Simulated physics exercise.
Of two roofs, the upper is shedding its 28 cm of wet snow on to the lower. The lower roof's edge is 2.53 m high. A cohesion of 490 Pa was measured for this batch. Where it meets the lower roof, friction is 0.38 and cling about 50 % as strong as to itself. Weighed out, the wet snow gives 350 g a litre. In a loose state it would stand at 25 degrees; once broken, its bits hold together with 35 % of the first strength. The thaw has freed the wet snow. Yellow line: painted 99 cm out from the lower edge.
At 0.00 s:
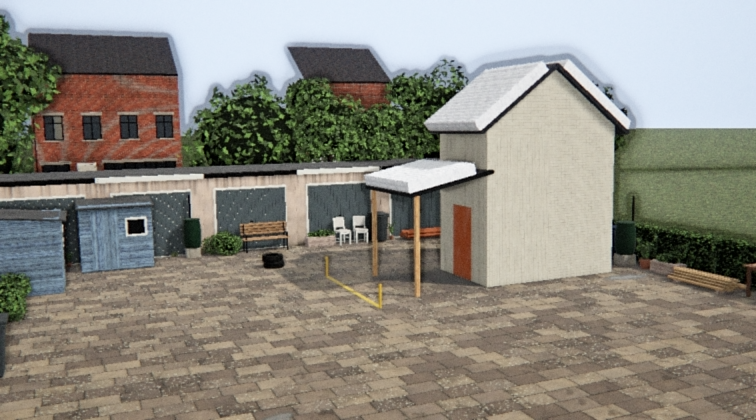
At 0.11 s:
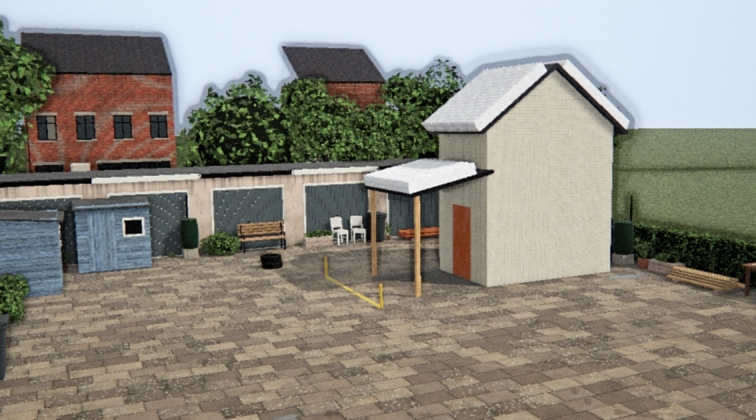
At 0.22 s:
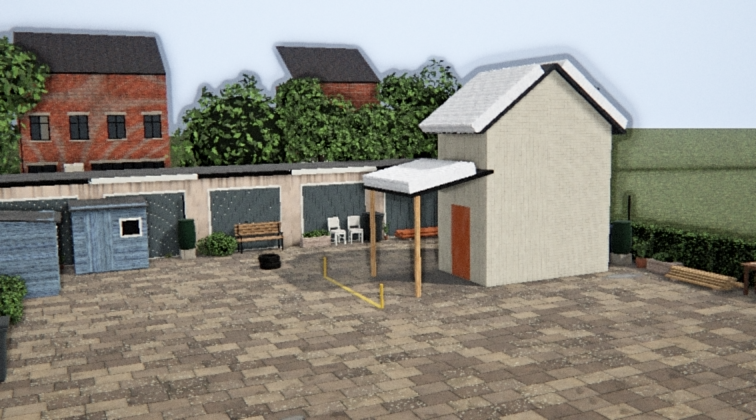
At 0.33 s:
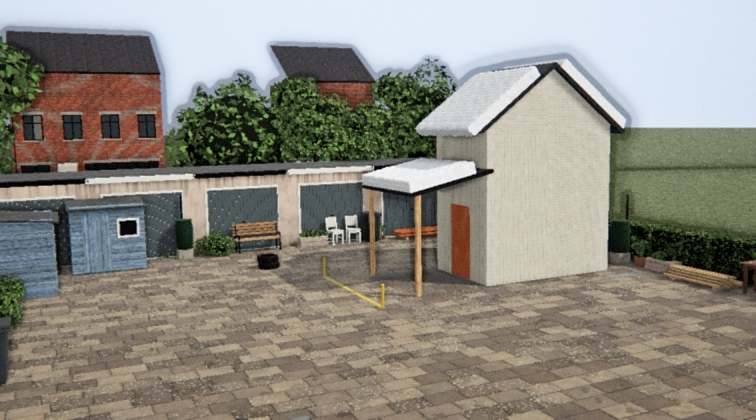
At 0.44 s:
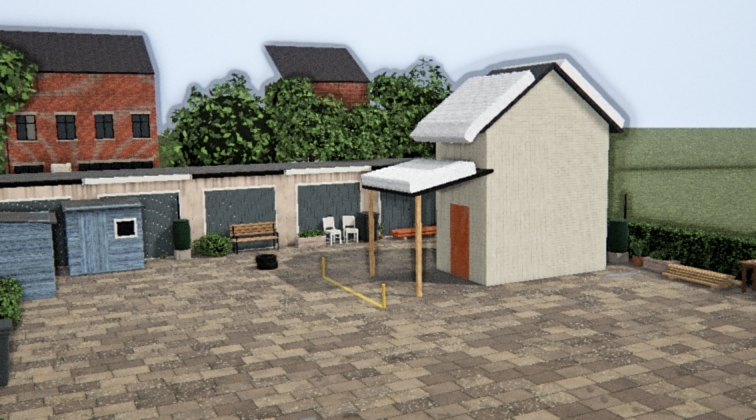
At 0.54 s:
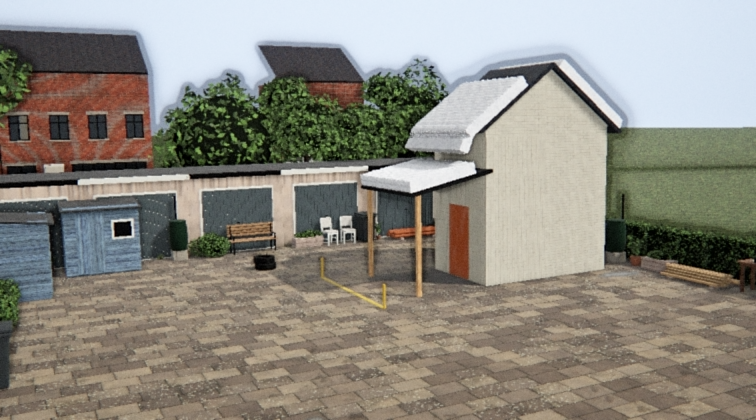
The clip opens on a paved yard with blue sheds, a bench and a pale building whose upper and lower roofs carry white snow. The upper snow slides slowly down toward the lower roof, baring dark roof near the ridge, then cracks and bends over the upper edge as it continues sliding.
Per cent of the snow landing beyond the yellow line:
Roughly 42 %.
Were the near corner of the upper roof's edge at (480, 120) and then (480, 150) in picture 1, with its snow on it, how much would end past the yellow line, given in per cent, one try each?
In that order: 50 %, 12 %.
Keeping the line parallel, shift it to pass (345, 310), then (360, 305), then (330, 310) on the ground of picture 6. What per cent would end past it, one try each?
25 %, 35 %, 18 %.
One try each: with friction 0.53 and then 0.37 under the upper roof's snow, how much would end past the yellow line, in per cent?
Try 1: 7 %; try 2: 25 %.
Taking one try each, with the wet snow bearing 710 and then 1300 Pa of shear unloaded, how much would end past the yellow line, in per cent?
Going in order, it's 30 % and then 8 %.
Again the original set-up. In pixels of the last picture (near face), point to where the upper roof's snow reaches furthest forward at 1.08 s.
Position: Approx. (418, 175).
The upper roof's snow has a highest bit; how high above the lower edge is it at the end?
Looks like around 0.7 m above that edge.
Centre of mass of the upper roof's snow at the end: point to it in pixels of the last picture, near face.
Look around (374, 256) on the near face.
After 1.08 s, none is below the lower edge and 0 % is past the line.
After 1.72 s, 29 % is below the lower edge and 10 % is past the line.
After 2.36 s, 56 % is below the lower edge and 41 % is past the line.
After 3.00 s, 58 % is below the lower edge and 42 % is past the line.
After 3.50 s, at the end, 58 % is below the lower edge and 42 % is past the line.
